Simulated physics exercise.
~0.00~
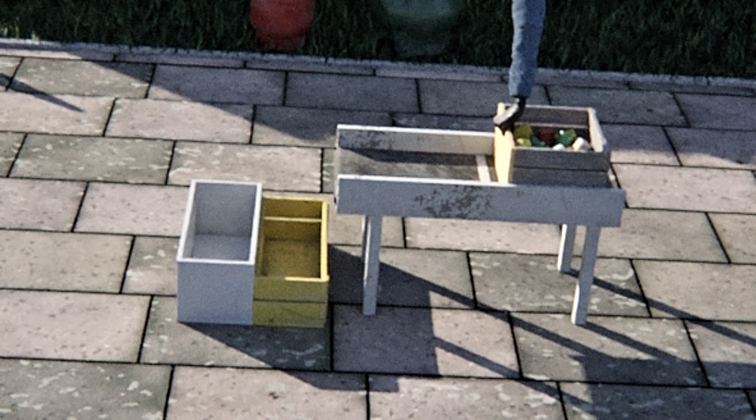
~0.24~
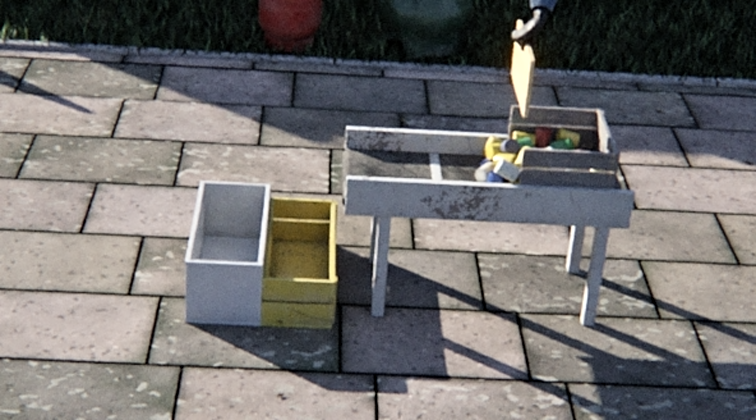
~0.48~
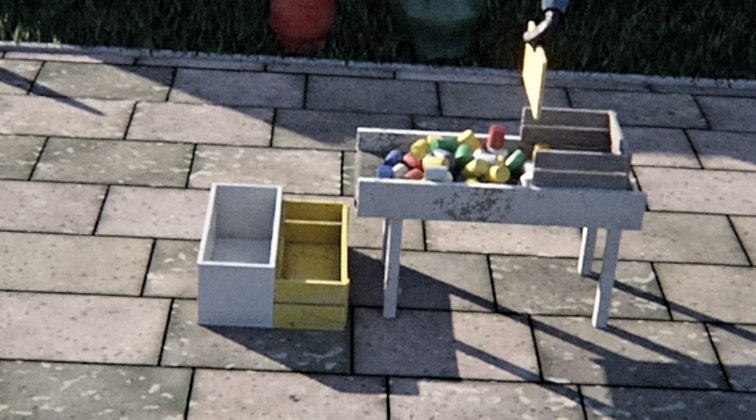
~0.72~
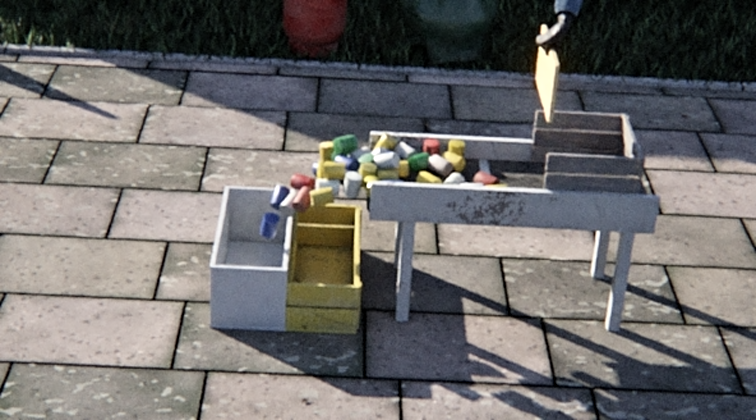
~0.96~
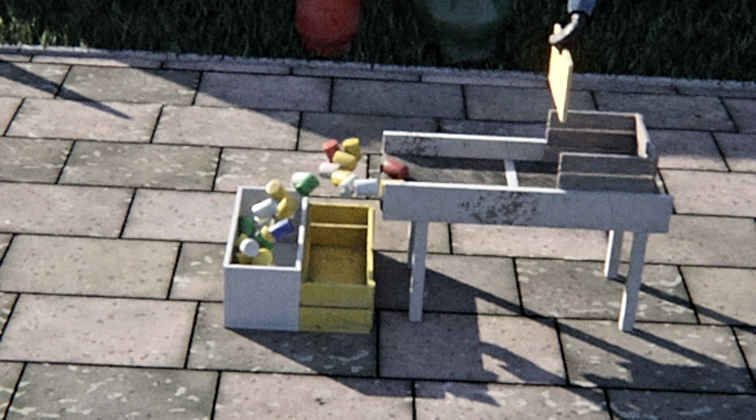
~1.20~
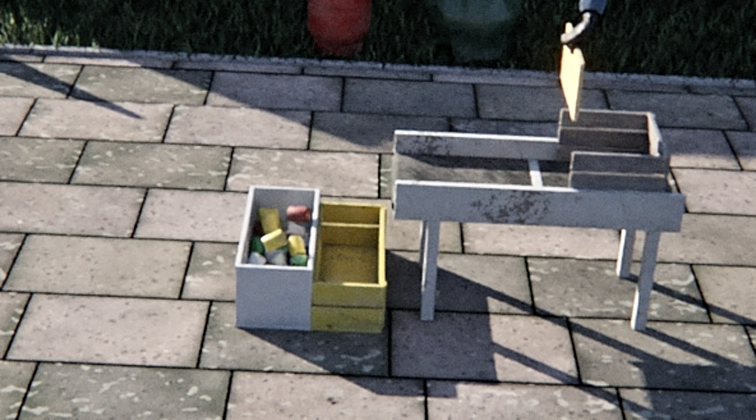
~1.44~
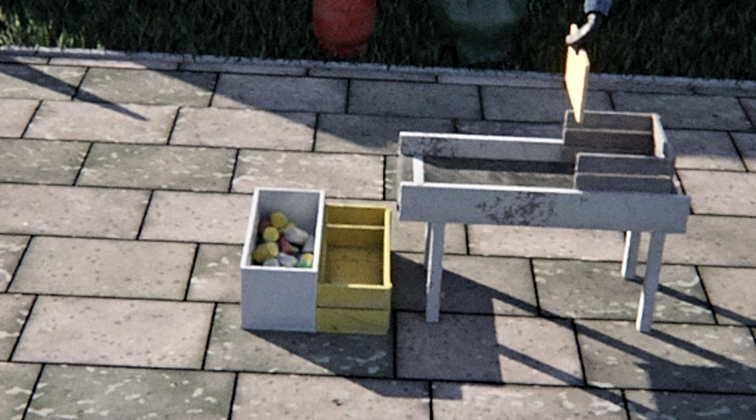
To begin with, a heap of small colourful jars sits in a grey pen at the right end of a raised belt on a paved yard, with a mechanical arm gripping the yellow gate. The arm lifts the gate clear, and the jars start to spill out toward the left. The belt carries them along in a loose, tumbling crowd to its far end. There they pour off, sailing over the near yellow box and dropping into the white tub beyond. The last ones settle, leaving the belt bare, the jars piled in the white tub and the yellow box empty.
